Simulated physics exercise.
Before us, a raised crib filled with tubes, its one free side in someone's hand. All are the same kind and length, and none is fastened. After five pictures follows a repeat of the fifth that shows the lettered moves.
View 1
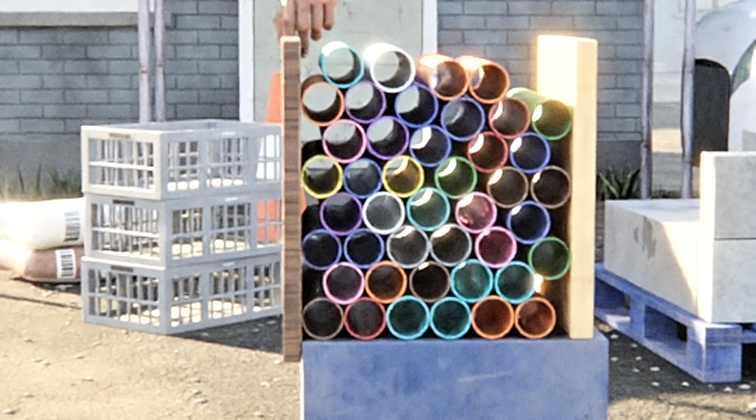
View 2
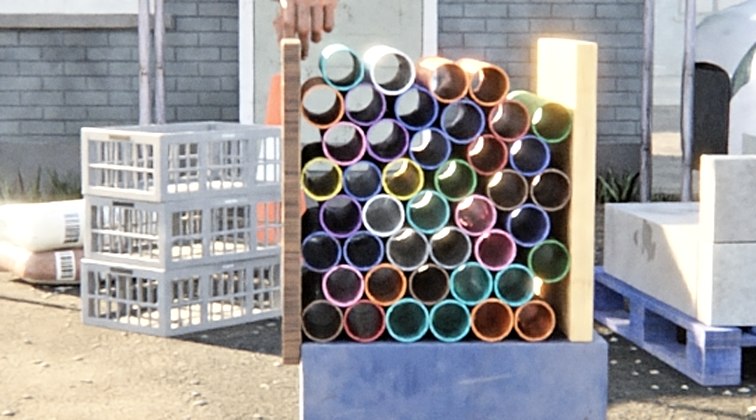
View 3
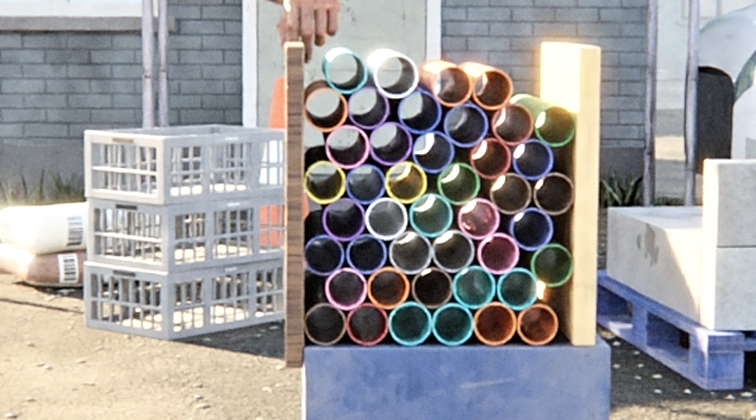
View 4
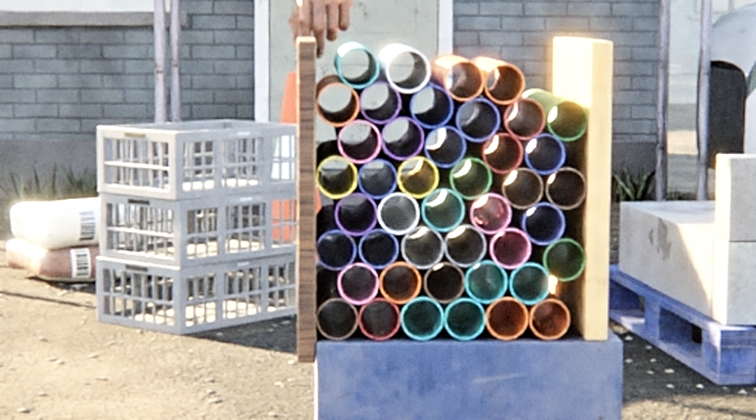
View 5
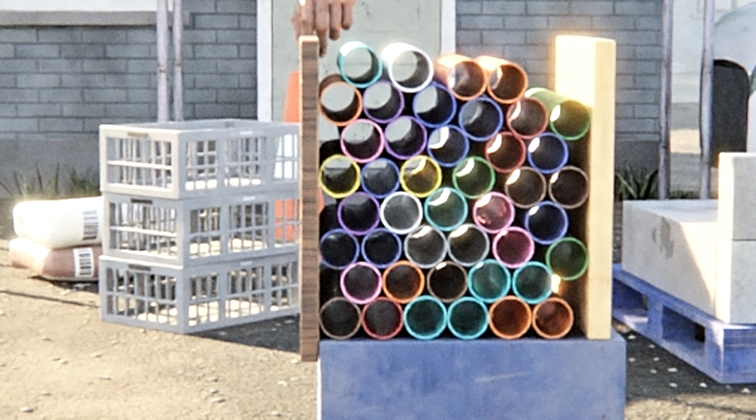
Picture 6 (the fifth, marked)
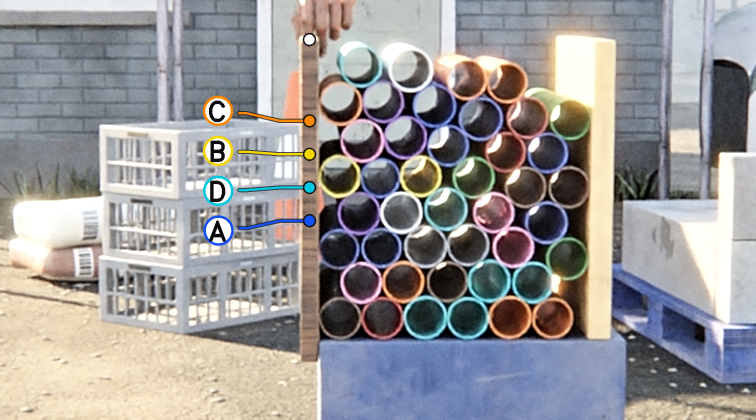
To begin with, colourful tubes sit stacked on a blue base between a brown side board, gripped at its top by a hand, and a pale upright on the right. The whole view shifts slightly down, then to the right, while the tubes, board and hand show little or no movement among themselves.
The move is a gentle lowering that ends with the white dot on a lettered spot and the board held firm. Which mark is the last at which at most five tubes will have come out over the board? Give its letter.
The answer is mark D.
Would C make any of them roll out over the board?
At C: No.
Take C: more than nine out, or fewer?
Fewer than nine.
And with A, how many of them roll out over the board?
The count is six.
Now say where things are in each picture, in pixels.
A brown tube (323, 318); an orange tube (535, 318); a blue tube (321, 250), in the first picture.
A blue tube (321, 252); a purple tube (341, 216), in the second picture.
A turquoise tube (431, 216); a green tube (459, 184), in the third picture.
A purple tube (402, 139); a blue tube (432, 107), in the fourth picture.
A white tube (411, 70); side board (309, 186); a brown tube (340, 318), in the fifth picture.
On the marked copy, A at (310, 221); B at (310, 154); C at (310, 121); D at (310, 188); the white dot at (309, 39).
Taking D. A third of the way, top of the board (319, 106).
Two thirds of the way, top of the board (319, 182).
When it is over, top of the board (319, 187), two out over the board.
As for the rest, A six out over the board; B two out over the board; C none out over the board.
